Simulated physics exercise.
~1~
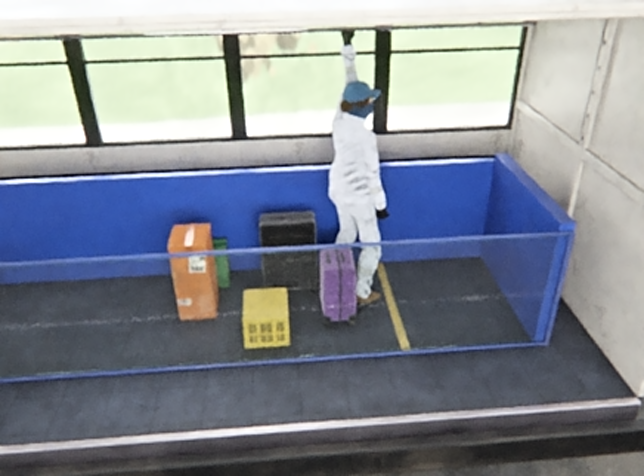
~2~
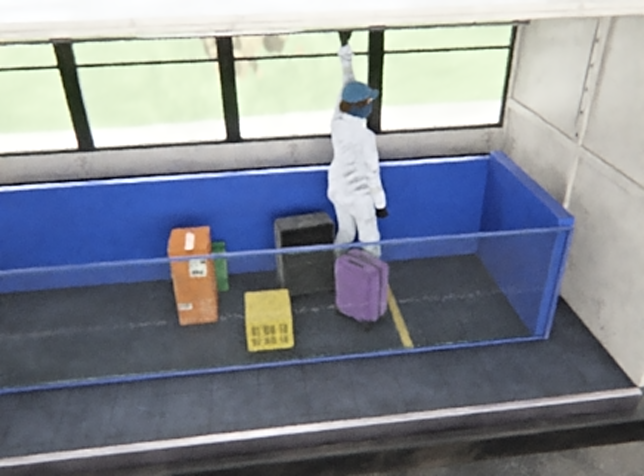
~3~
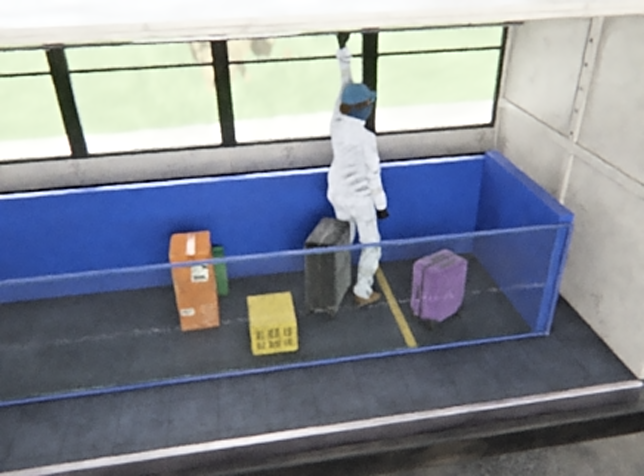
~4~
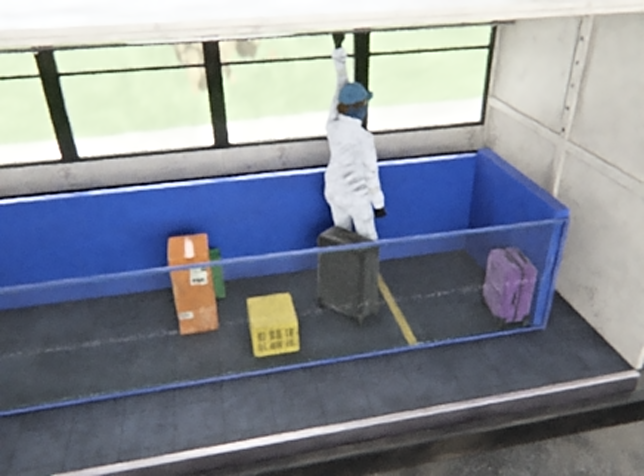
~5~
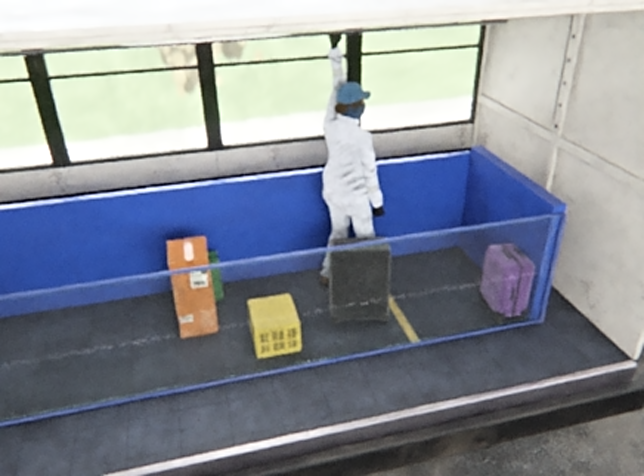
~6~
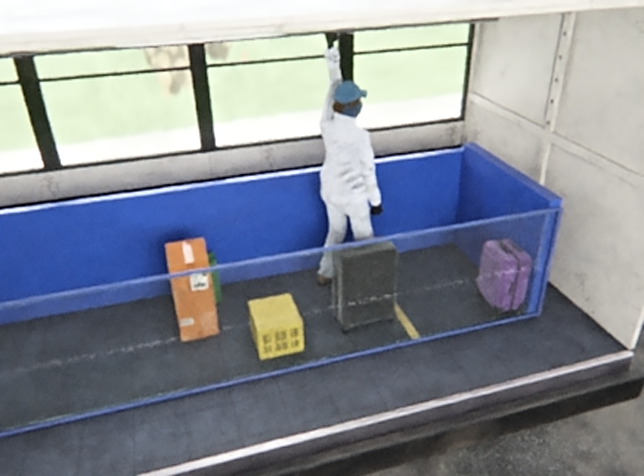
At first, a figure in white with a blue cap holds an overhead grip in a blue-sided bay, with a black case, a purple case, an orange bag, a green carton and a yellow crate to the left of a yellow line. The purple case rolls right and crosses the line, while the black case begins turning and moving the same way. The purple case reaches the right end and settles there, upright. The black case rolls nearer the front, turning as it goes, then stops just short of the line. The figure and the other items stay put.
